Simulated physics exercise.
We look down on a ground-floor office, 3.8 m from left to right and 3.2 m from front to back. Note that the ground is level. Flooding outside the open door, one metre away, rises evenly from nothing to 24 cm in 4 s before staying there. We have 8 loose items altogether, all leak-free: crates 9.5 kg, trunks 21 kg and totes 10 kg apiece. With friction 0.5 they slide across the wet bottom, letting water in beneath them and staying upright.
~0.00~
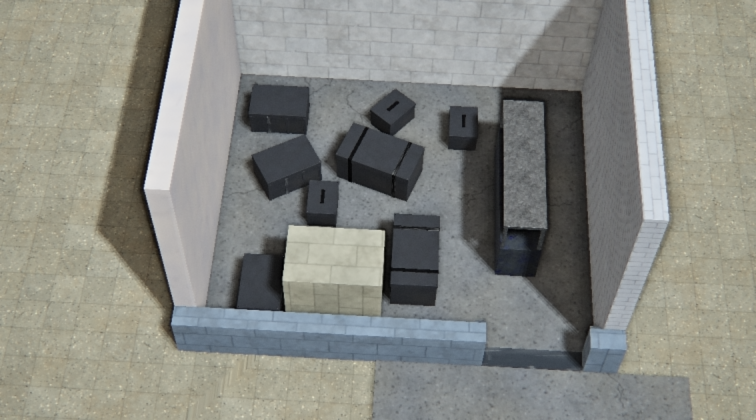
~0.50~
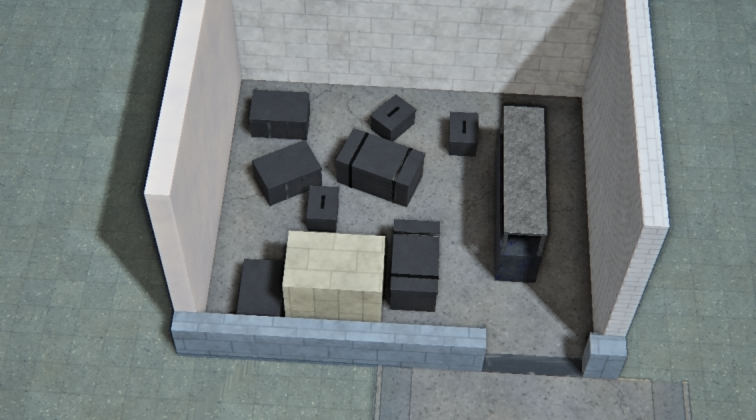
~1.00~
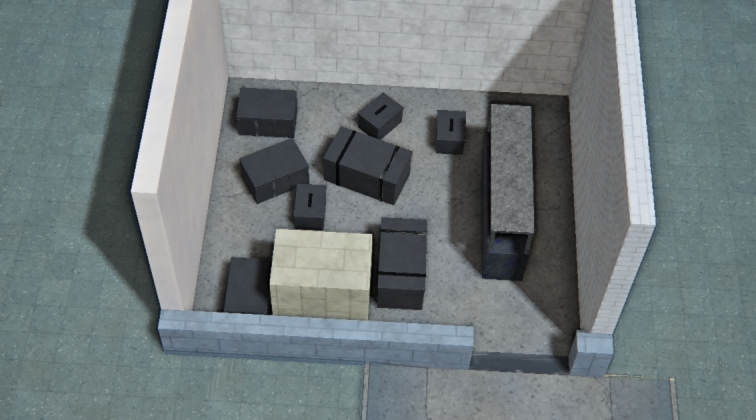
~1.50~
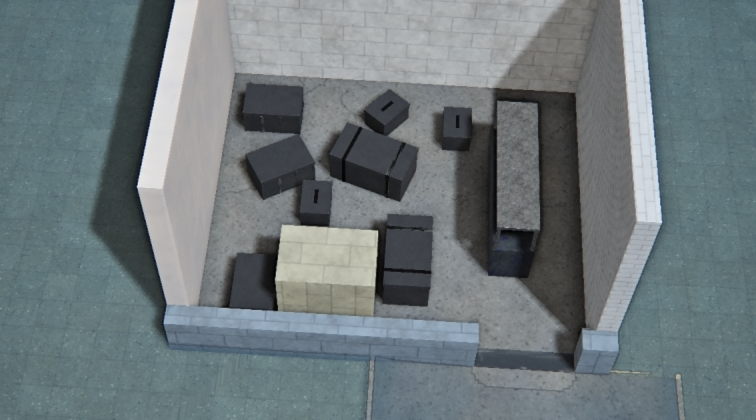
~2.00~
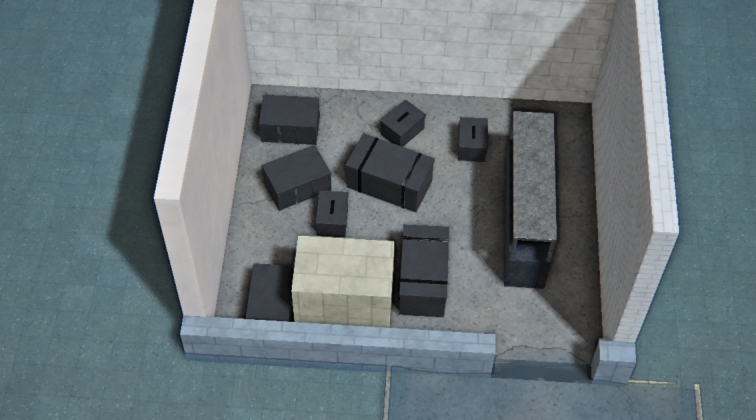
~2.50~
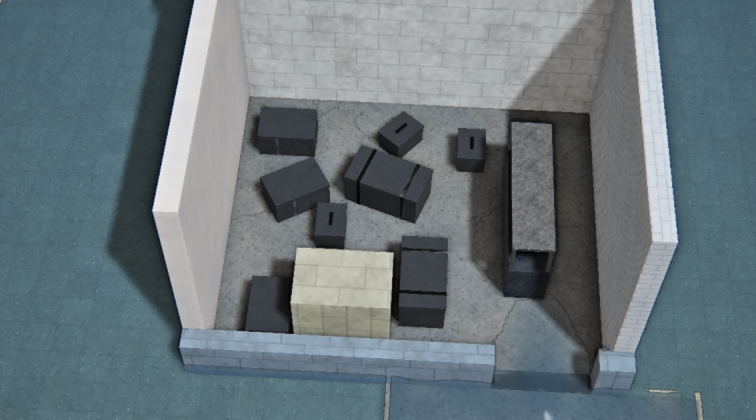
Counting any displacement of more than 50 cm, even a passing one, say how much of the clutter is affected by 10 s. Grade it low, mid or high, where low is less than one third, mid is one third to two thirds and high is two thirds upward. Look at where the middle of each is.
Grade: Mid.
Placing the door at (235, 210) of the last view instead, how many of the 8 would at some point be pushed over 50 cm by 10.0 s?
In that case 7 of them.
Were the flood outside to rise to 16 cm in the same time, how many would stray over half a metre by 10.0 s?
In that case the number is 0.
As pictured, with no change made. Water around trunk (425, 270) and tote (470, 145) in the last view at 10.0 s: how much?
Roughly 7 and 11 cm.
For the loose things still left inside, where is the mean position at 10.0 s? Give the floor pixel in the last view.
Averaged position, last view: Near pixel (334, 240).
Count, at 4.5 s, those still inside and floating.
Count at that moment: 0.
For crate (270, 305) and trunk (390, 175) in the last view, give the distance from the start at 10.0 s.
Respectively 5 and 10 centimetres.
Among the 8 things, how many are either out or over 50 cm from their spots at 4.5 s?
By then the count is 0.
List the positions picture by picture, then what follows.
In the first frame, a crate at (286, 159) rests on the ground; a trunk at (380, 151), on the bottom; water covers 0.0 m2; 0 of 8 have shifted.
In the second frame, a crate at (287, 164) rests on the ground; a trunk at (381, 156), on the bottom; water covers 0.0 m2; 0 of 8 have shifted.
In the third frame, a crate at (274, 162) rests on the ground; a trunk at (368, 155), on the bottom; 0.0 m2 under water; 0 of 8 have shifted.
In the fourth frame, a crate at (280, 158) rests on the ground; a trunk at (374, 151) rests on the ground; water covers 0.0 m2; 0 of 8 have shifted.
In the fifth frame, a crate at (296, 169), on the bottom; a trunk at (390, 162), on the bottom; 0.1 m2 under water; 0 of 8 have shifted.
In the sixth frame, a crate at (295, 181) rests on the ground; a trunk at (389, 173) rests on the ground; 0.5 m2 under water; 0 of 8 have shifted.
After 3.5 s 0 of 8 are over 50 cm from their spots; 0 afloat.
After 4.5 s 0 of 8 are over 50 cm from their spots; 0 afloat.
After 7.0 s 0 of 8 are over 50 cm from their spots; 1 afloat.
After 10.0 s 3 of 8 are over 50 cm from their spots, and 3 have been at some point; 6 afloat.
